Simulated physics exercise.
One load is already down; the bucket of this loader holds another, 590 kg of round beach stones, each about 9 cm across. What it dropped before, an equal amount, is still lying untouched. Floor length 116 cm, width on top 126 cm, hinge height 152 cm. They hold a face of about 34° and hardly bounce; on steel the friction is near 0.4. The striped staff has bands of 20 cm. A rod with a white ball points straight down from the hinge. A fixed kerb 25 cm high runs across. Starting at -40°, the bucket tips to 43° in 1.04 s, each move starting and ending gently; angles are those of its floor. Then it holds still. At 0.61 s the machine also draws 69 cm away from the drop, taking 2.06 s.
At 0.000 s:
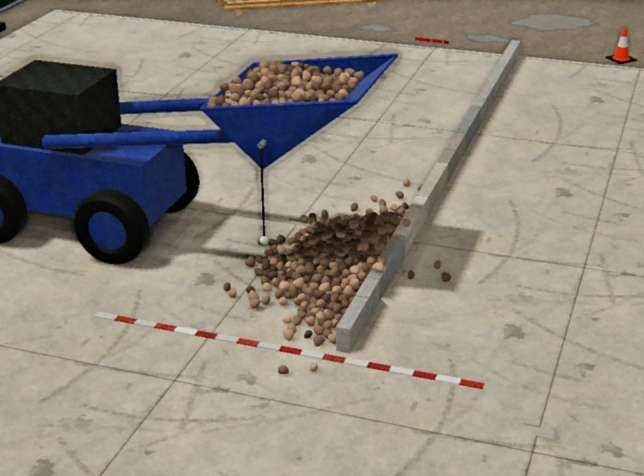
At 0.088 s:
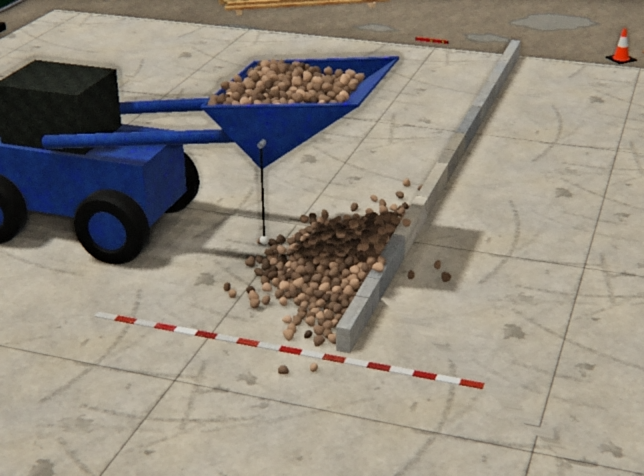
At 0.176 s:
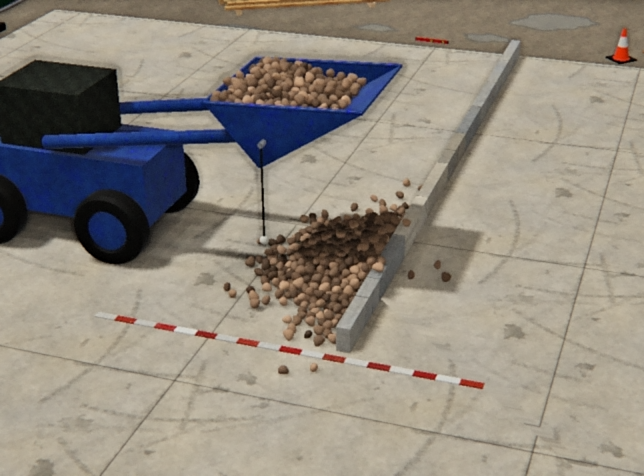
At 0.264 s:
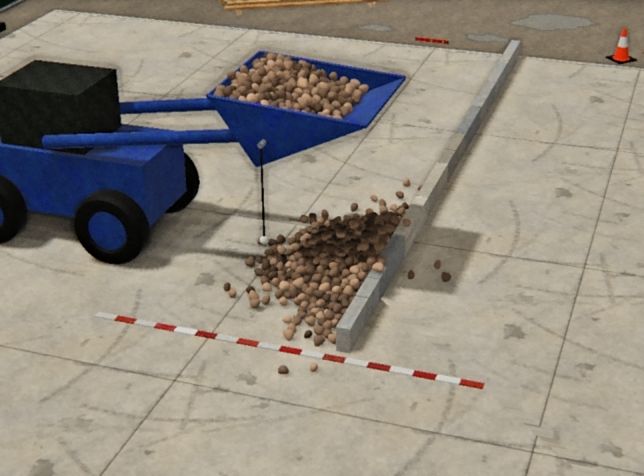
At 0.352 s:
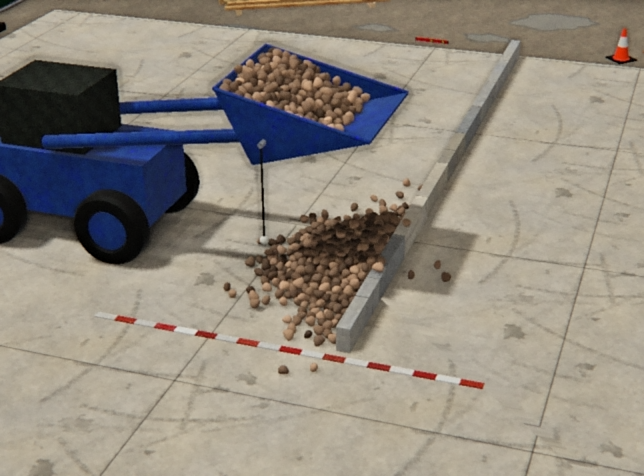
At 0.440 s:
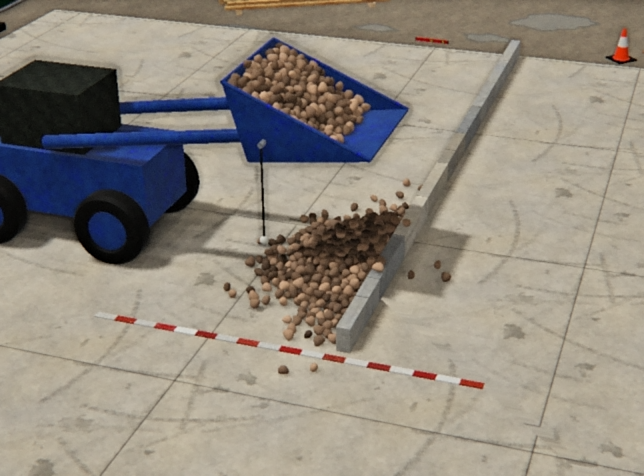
A blue loader stood still on the concrete, holding a bucket full of brown stones above a heap beside a grey kerb, and its bucket steadily tilted downward on the right, shifting the stones inside.
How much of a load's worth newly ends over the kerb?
Close to 36 parts in a hundred.
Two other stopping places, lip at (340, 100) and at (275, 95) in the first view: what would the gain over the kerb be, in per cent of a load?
Near 20 per cent from the first place, 0 from the second.
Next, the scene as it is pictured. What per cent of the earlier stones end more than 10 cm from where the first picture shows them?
About 15 per cent.
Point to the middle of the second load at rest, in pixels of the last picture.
Around (373, 258).
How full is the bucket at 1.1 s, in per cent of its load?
Roughly 55 per cent is still inside.
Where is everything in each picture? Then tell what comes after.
Lip at (357, 102), floor tilted -40°, highest stones at (306, 74). The earlier load is highest near (364, 242), 32 cm above ground level, 99 % on this side of the kerb, 1 % over the kerb, in the first frame.
The bucket is at -38°, its lip at (359, 105); the top of the load is at (292, 72); the stones move at 0.2 m/s on average, in the second frame.
The bucket is at -34°, its lip at (363, 113); the top of the load is at (269, 68); the stones move at 0.3 m/s on average, in the third frame.
The bucket is at -27°, its lip at (367, 126); the top of the load is at (269, 64); the stones move at 0.4 m/s on average, in the fourth frame.
Lip at (370, 143), floor tilted -18°, highest stones at (269, 59); the stones move at 0.6 m/s on average, in the fifth frame.
Lip at (370, 161), floor tilted -8°, highest stones at (272, 57); the stones move at 0.6 m/s on average, in the sixth frame.
After 0.8 s the floor is at 30°; in per cent of one load, 100 in the bucket, 99 on this side of the kerb, 1 over the kerb; the foremost stones are at (403, 257).
After 1.1 s the floor is at 43°; in per cent of one load, 55 in the bucket, 144 on this side of the kerb, 1 over the kerb; the foremost stones are at (410, 252).
After 3.1 s the floor is at 43°; in per cent of one load, 0 in the bucket, 163 on this side of the kerb, 37 over the kerb; the foremost stones are at (636, 308).
After 6.0 s the floor is at 43°; in per cent of one load, 0 in the bucket, 163 on this side of the kerb, 37 over the kerb; the foremost stones are at (636, 308). Net gain over the kerb, 36.
